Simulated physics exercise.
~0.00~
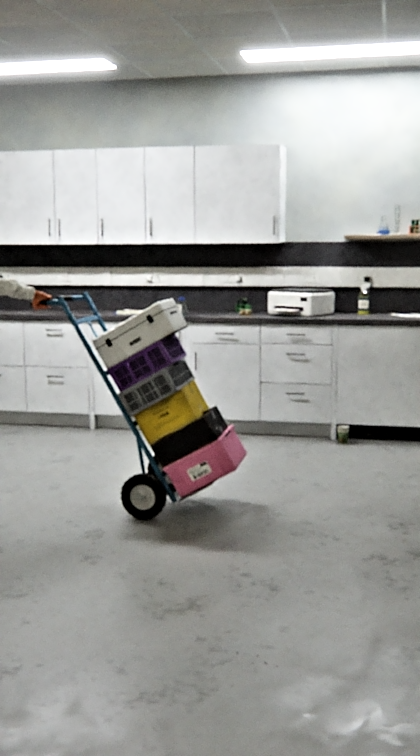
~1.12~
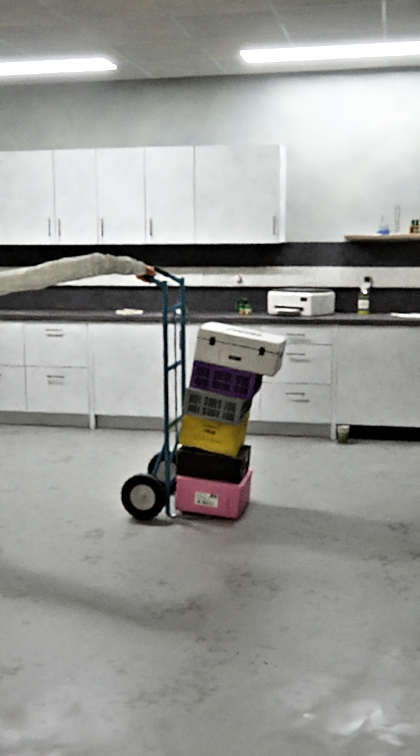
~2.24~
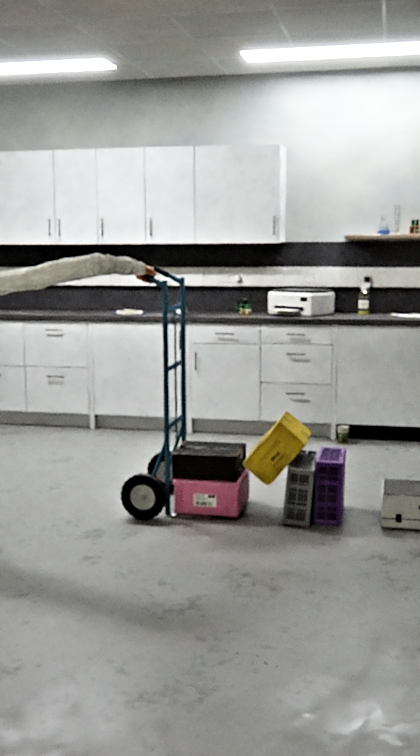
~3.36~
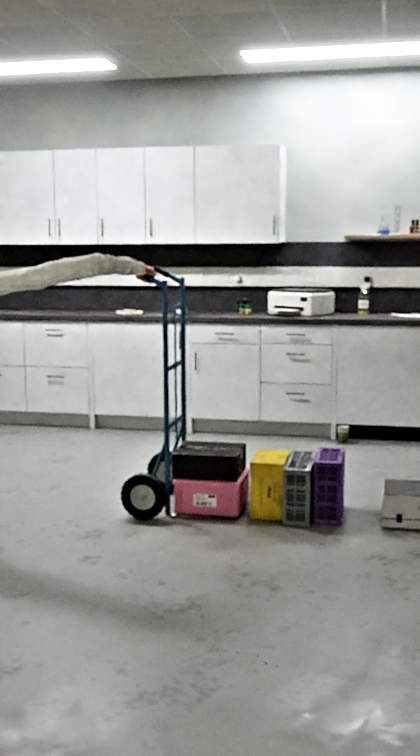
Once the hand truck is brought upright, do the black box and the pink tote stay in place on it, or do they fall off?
Both stay in place, with the black box still resting on top of the pink tote at the upright hand truck.
